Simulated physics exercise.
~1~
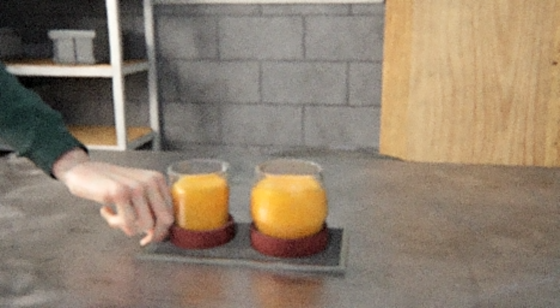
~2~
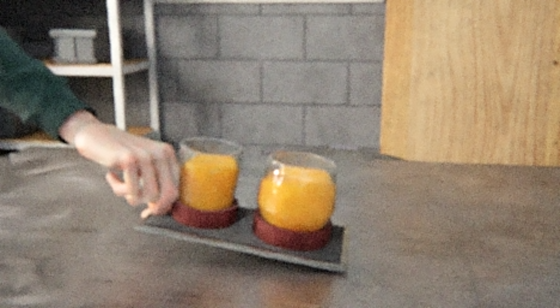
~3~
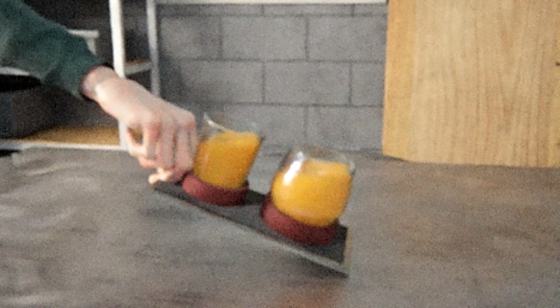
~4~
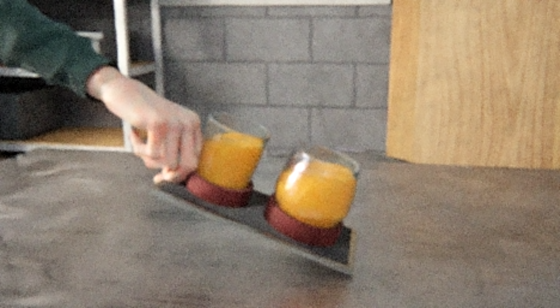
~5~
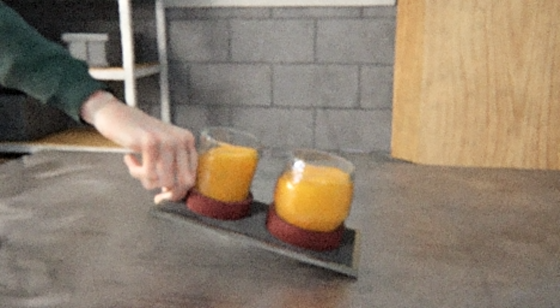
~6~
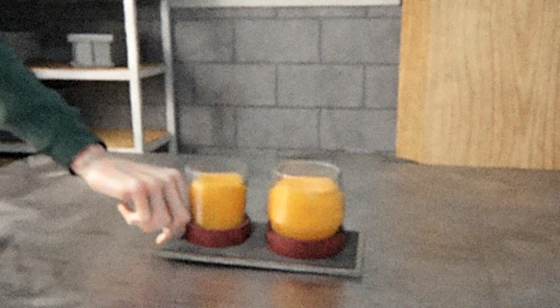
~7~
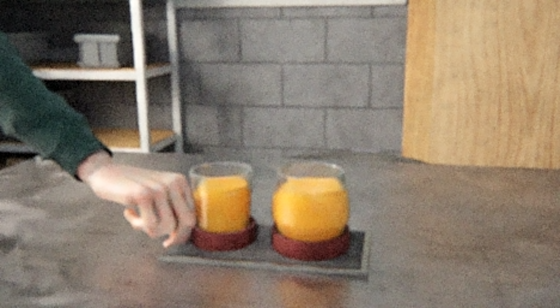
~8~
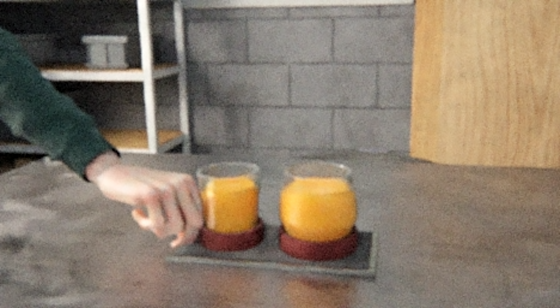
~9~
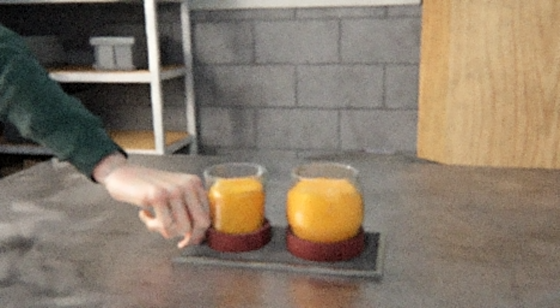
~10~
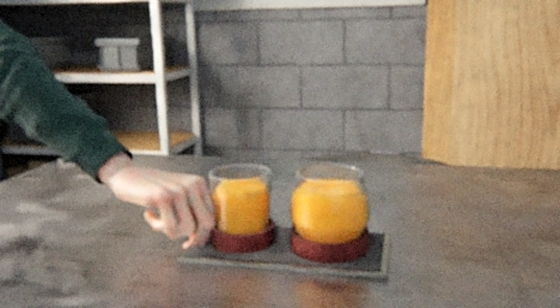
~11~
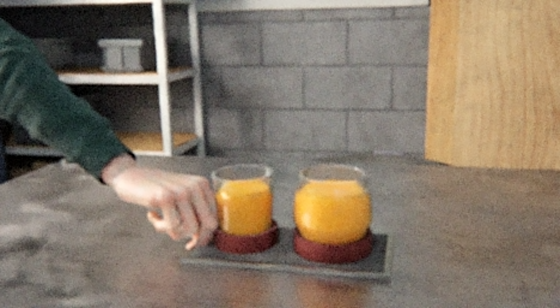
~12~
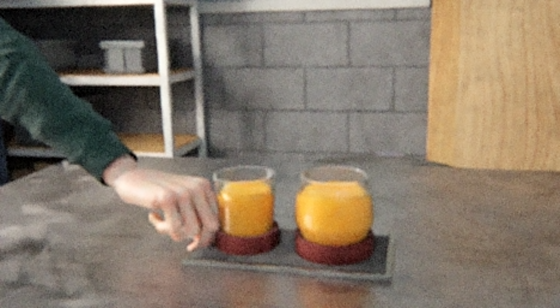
A hand in a dark green sleeve grips the left end of a dark tray on a grey tabletop, seen from the front and slightly above. Two open clear glasses of orange juice stand on it in dark red holders, the right one rounder, with a grey block wall, white shelves and a pale wooden panel behind. The hand lifts the left edge, tilting the tray and glasses down to the right. It then lowers the tray flat again as the view drifts slightly left. Both glasses end upright in their holders, still holding juice, with the hand beside them.
